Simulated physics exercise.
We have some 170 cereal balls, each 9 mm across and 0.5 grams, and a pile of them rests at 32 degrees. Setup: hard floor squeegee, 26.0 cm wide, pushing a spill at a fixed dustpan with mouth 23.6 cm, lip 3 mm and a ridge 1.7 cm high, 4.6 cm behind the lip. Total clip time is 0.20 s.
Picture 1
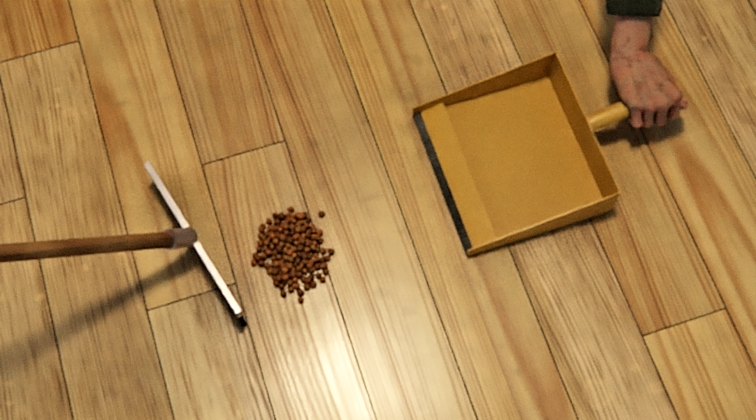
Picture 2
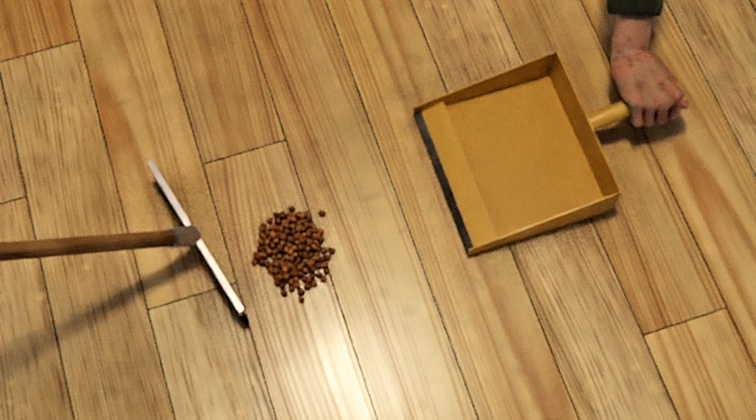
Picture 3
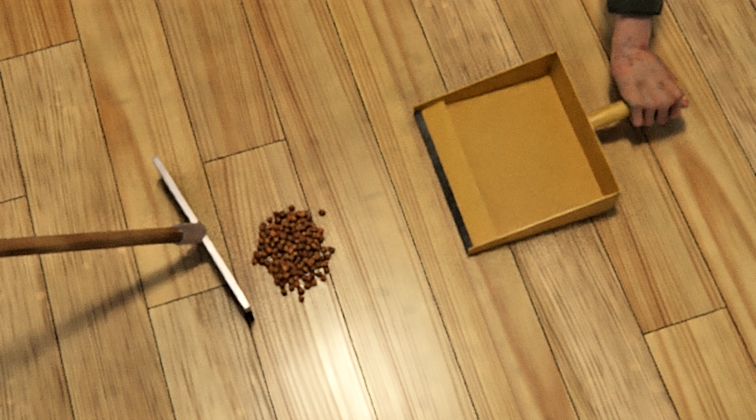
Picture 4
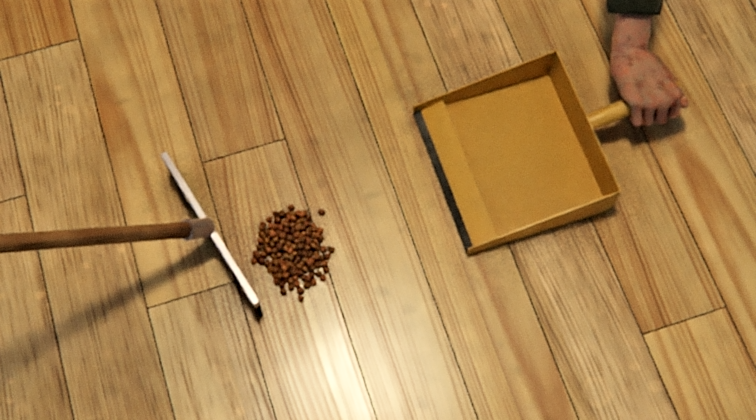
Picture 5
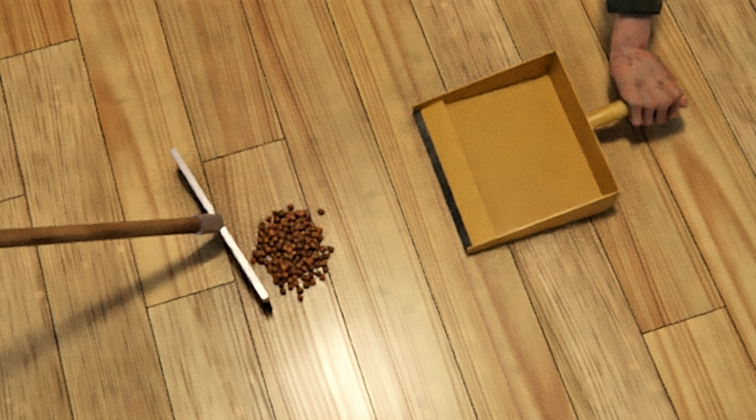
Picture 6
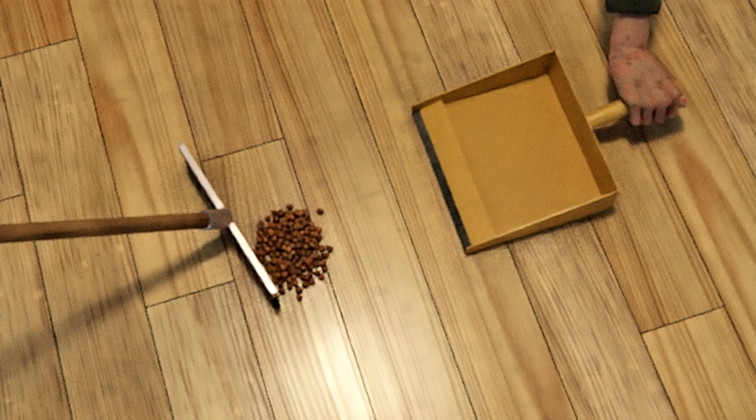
To begin with, a squeegee on a wooden handle sits left of a pile of small brown balls on a plank floor, while a hand holds a yellow dustpan at the right. The squeegee slides slowly rightward until its blade meets the pile's left edge, with the pile and dustpan staying almost unchanged.
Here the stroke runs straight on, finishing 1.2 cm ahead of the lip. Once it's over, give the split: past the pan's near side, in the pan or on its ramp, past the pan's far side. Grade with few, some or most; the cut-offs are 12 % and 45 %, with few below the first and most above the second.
Near side: Few; pan: Some; far side: Few.
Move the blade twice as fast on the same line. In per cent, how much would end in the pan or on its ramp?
Share: Near 25 %.
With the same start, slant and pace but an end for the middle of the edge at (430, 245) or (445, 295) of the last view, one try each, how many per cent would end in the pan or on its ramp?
Around 0 per cent, and around 0 per cent.
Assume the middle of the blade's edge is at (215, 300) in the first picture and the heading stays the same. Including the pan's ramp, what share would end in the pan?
I'd put it at around 5 per cent.
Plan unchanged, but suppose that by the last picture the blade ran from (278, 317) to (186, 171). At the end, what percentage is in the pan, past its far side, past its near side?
The pan gets 0, the far side 0 and the near side 20.
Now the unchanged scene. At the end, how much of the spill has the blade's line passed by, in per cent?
Roughly 10 per cent.
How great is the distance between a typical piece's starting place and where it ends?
It comes to some 22 cm.
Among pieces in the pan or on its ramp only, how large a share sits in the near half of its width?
About 70 %.
Then, 0.35 s after the last picture, middle of the blade 18 cm from the lip; 0 % over the lip, far side 0 %, near side 0 %.
Then, 0.59 s after the last picture, middle of the blade 10 cm from the lip; 0 % over the lip, far side 0 %, near side 0 %.
Then, 0.94 s after the last picture, middle of the blade 5 cm from the lip; 20 % over the lip, far side 0 %, near side 0 %.
In the end, near side 0 %, pan 20 %, far side 0 %, in front of the lip or behind the blade 75 %.
